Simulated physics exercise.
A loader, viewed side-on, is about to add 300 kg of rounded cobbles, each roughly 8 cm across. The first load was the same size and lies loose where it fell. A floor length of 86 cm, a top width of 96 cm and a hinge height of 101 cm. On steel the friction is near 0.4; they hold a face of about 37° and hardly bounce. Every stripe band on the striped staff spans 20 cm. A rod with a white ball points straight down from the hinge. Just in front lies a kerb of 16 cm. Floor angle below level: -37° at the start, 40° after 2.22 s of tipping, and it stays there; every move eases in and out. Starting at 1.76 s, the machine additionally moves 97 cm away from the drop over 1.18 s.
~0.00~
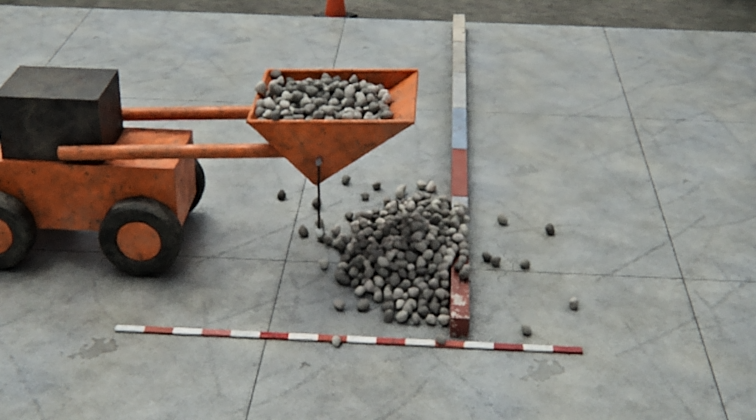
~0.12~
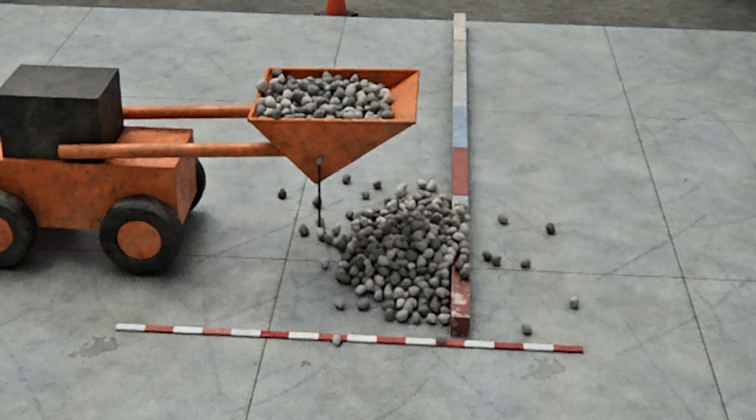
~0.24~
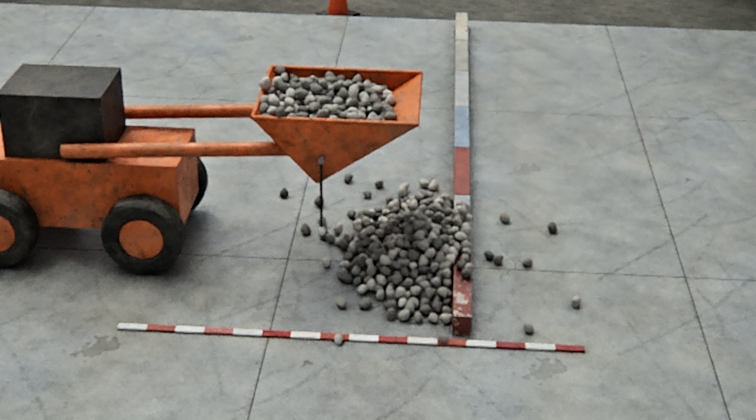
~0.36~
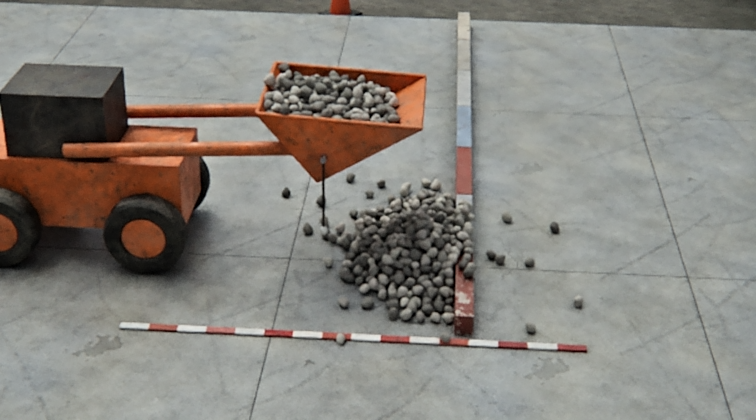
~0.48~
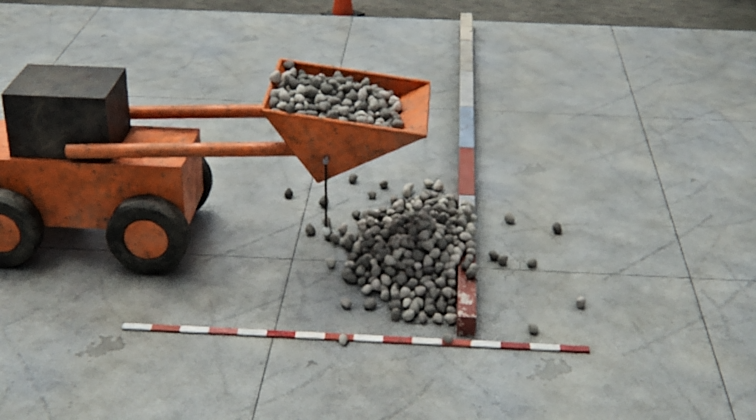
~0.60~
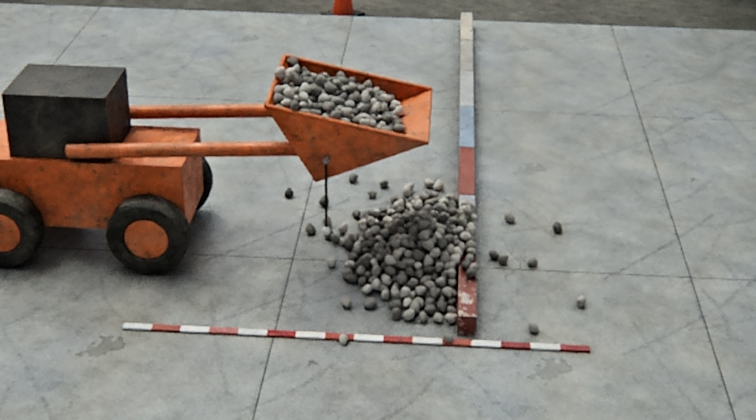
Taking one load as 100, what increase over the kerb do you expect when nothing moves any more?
11 out of 100.
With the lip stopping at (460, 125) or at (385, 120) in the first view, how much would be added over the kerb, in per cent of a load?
Close to 45 per cent, followed by close to 0 per cent.
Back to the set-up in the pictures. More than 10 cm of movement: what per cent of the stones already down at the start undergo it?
Roughly 10 percent.
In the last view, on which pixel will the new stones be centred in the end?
Around (399, 235).
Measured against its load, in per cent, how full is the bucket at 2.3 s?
Close to 0 in a hundred is still held.
After 1.7 s the floor is at 28°; in per cent of one load, 90 in the bucket, 108 on this side of the kerb, 2 over the kerb; the foremost stones are at (523, 263).
After 2.3 s the floor is at 40°; in per cent of one load, 1 in the bucket, 190 on this side of the kerb, 9 over the kerb; the foremost stones are at (542, 263).
After 3.4 s the floor is at 40°; in per cent of one load, 0 in the bucket, 188 on this side of the kerb, 12 over the kerb; the foremost stones are at (549, 241).
After 5.9 s the floor is at 40°; in per cent of one load, 0 in the bucket, 188 on this side of the kerb, 12 over the kerb; the foremost stones are at (549, 241). Net gain over the kerb, 11.
